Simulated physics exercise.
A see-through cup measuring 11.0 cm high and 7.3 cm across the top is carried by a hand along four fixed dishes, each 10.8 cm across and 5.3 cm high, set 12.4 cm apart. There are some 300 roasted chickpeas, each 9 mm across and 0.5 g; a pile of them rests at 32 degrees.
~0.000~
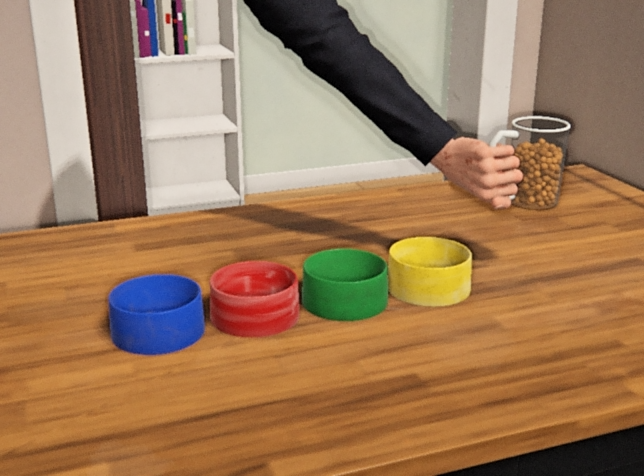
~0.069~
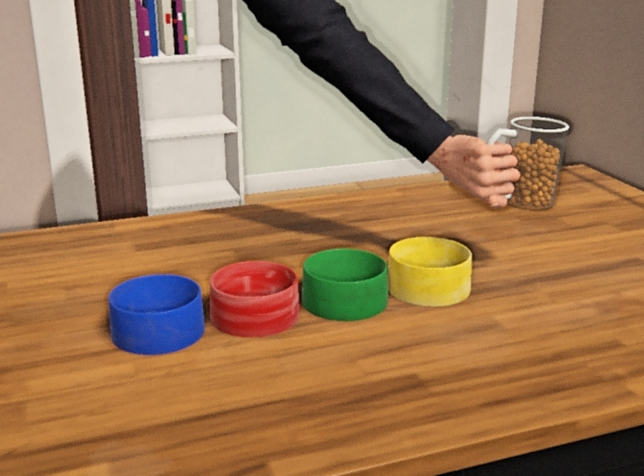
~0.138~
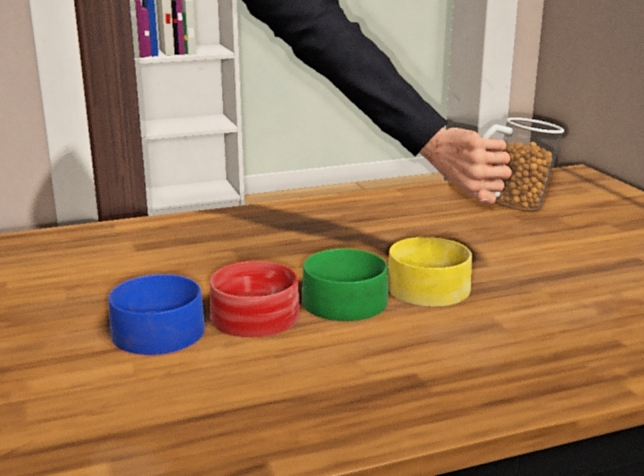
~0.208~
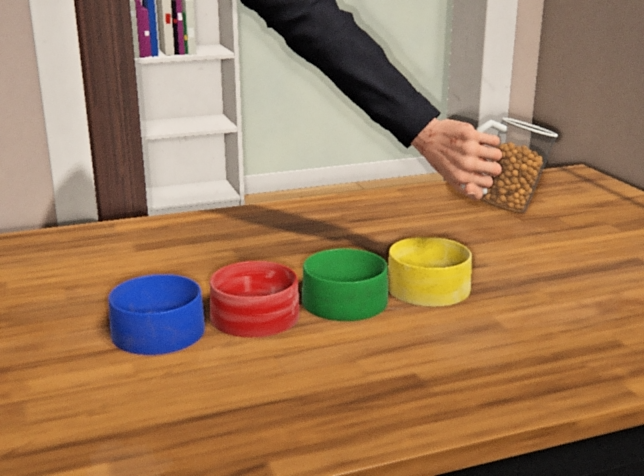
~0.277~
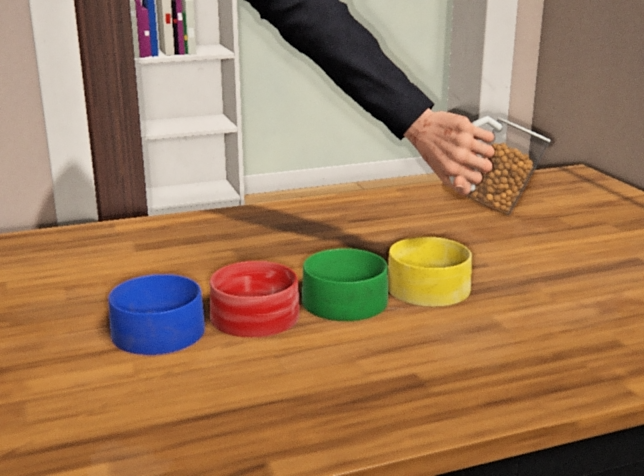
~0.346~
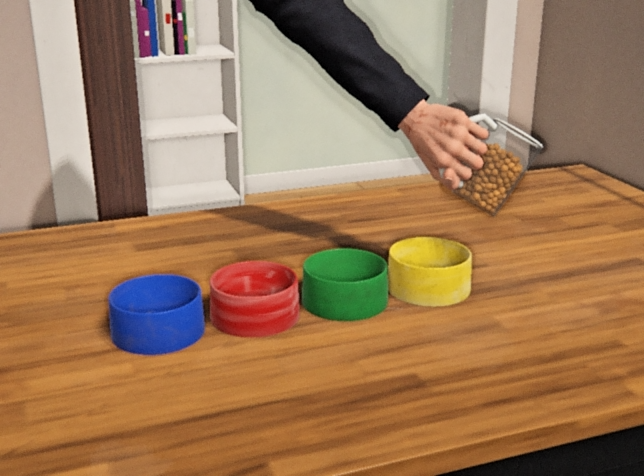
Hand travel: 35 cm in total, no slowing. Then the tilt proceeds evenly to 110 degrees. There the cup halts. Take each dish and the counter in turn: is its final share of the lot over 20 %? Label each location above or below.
Labels - red: Below, blue: Below, green: Above, yellow: Above, counter: Below.
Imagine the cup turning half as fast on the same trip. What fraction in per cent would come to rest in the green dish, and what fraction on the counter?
In that case I'd put green at 100 and the counter at 0.
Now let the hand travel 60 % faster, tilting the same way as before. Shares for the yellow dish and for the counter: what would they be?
Shares - yellow 0, counter 0.
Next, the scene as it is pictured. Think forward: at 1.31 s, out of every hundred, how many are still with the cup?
I reckon around 55 per cent.
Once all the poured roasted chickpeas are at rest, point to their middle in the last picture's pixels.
Approximately (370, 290) in the last view.
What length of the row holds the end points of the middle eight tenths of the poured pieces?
The stretch is around 15 cm long.
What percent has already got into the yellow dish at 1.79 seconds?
I'd say around 40 per cent.
After 0.93 s, tilt 100 degrees; cup holds 100 %.
After 1.31 s, tilt 110 degrees; cup holds 55 %, yellow 35 %.
After 1.79 s, tilt 110 degrees; cup holds 20 %, green 30 %, yellow 40 %.
In the end, at 3.0 s, red 0 %, blue 0 %, green 50 %, yellow 40 %, counter 10 %.
